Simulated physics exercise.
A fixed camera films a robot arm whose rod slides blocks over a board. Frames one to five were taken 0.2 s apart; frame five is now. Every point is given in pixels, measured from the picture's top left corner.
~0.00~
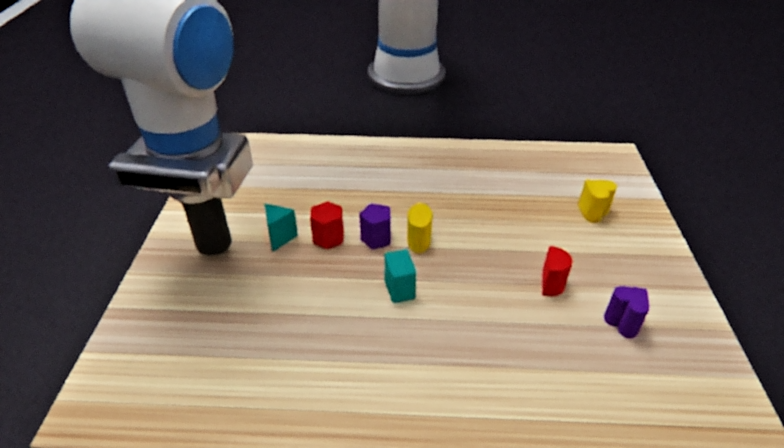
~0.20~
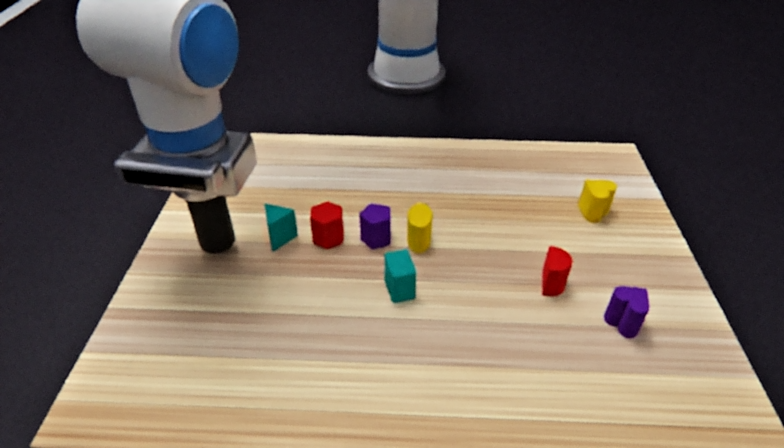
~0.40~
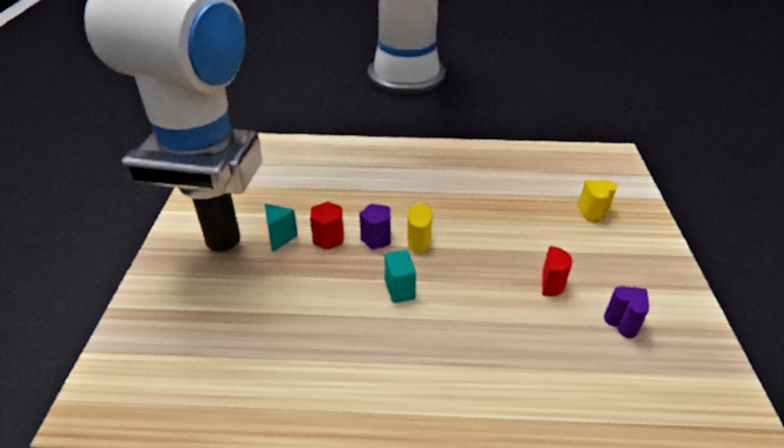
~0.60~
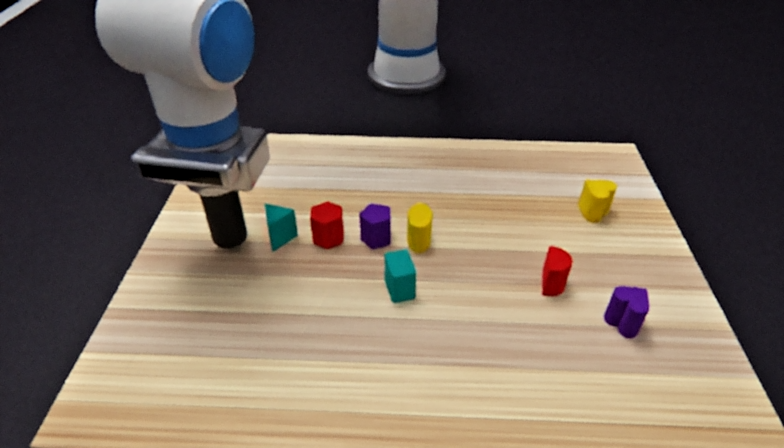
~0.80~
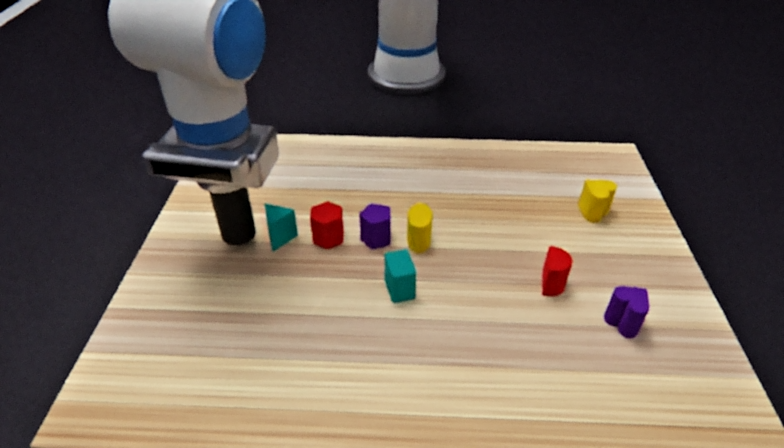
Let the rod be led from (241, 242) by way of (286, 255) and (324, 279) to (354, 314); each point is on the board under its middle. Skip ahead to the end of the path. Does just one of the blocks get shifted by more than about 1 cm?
Going by the path, yes.
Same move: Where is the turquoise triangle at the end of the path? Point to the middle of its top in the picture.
Its top middle is near (296, 212).
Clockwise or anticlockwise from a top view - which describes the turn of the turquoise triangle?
Its spin: Anticlockwise.
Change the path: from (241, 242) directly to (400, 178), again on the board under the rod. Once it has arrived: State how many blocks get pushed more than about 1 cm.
My guess is one.
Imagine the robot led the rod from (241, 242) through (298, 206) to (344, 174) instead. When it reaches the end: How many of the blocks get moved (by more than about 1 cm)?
The answer is one block, counting only moves over 1 cm.
On the path given first. One third of the way, rod (285, 247); turquoise triangle (296, 212), turned 45° anticlockwise.
Two thirds of the way, rod (323, 271); turquoise triangle (296, 212), turned 45° anticlockwise.
At the end, rod (354, 305); turquoise triangle (296, 212), turned 45° anticlockwise; red six-sided block still.
